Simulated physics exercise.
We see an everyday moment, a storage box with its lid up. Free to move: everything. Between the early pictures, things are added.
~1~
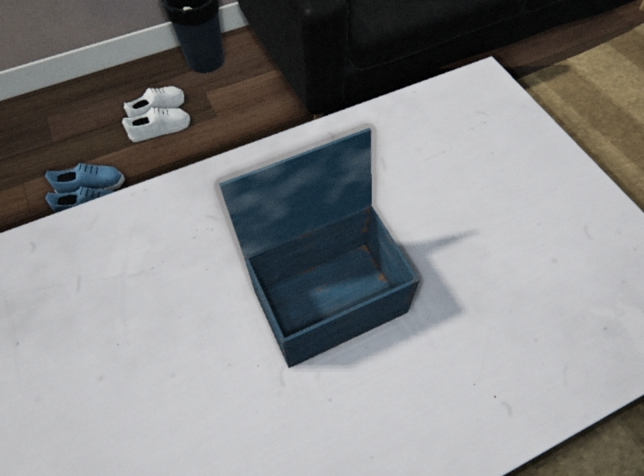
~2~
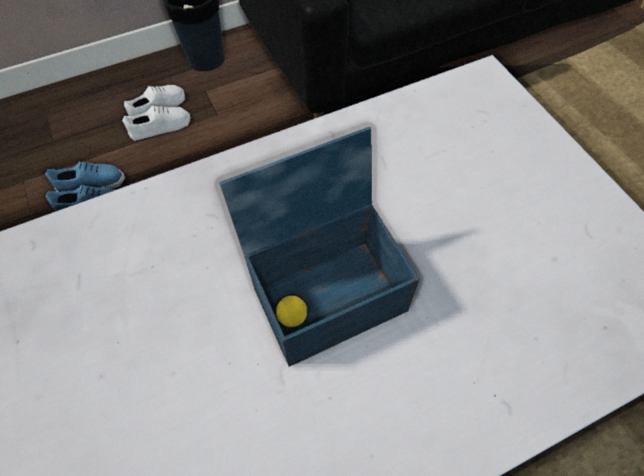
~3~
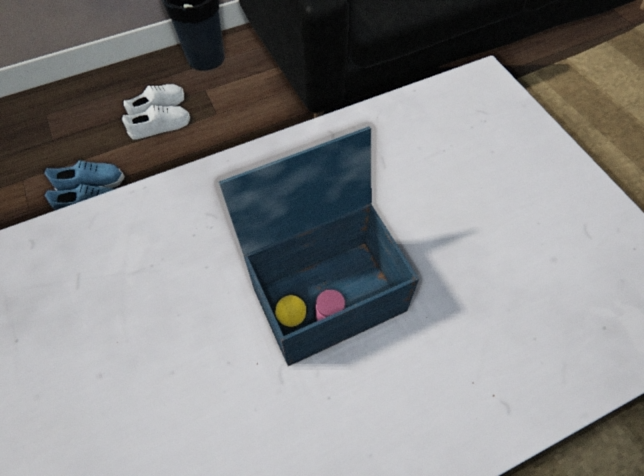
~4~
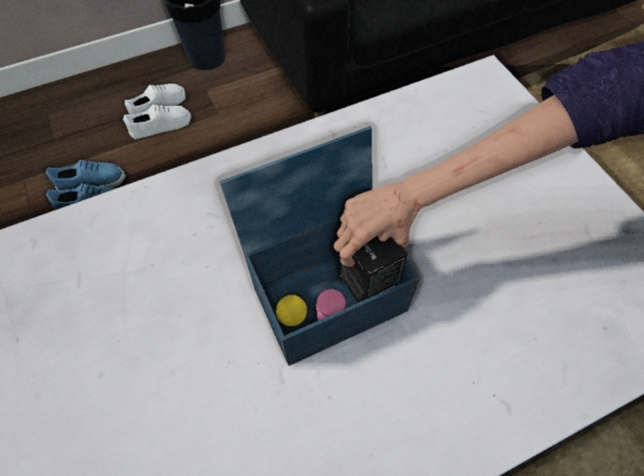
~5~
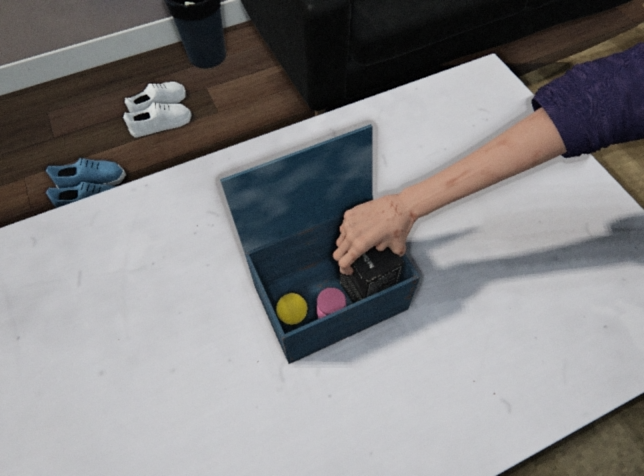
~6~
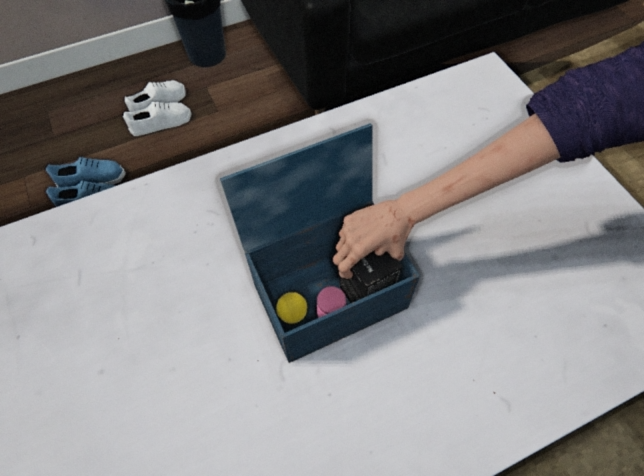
On a white table, an open blue box held first a yellow ball, then a small pink item beside it, before a hand reached in from the right and lowered a black carton into it.
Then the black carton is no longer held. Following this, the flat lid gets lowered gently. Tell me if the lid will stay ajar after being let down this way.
Most likely the lid won't land on the rim.
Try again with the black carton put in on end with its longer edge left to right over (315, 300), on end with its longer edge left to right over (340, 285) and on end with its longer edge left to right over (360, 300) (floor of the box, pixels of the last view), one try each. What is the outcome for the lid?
The first attempt ends with the lid standing open, the second with it standing open, and the third with it standing open.
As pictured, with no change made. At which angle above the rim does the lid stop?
Some 14°.
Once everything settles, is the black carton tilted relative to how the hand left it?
By the end it has kept its angle.
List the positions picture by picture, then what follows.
In the first picture, the last thing is not in view yet.
In the second picture, the last thing is not in view yet.
In the third picture, the last thing is not in view yet; pink shaker (330, 312).
The fourth picture shows coming down; black carton (371, 266); pink shaker (331, 312).
The fifth picture shows coming down; black carton (369, 274); pink shaker (331, 310).
The sixth picture shows put in, still held; black carton (368, 277); pink shaker (331, 309).
Then, 1.10 s after the last picture, lid starting down.
Then, 1.50 s after the last picture, lid 65° above the rim.
Then, 1.70 s after the last picture, lid 45° above the rim.
Then, 1.90 s after the last picture, lid 20° above the rim.
At rest, lid 14° above the rim; all 3 in place. Seen from the same camera at the end, black carton near (368, 277).
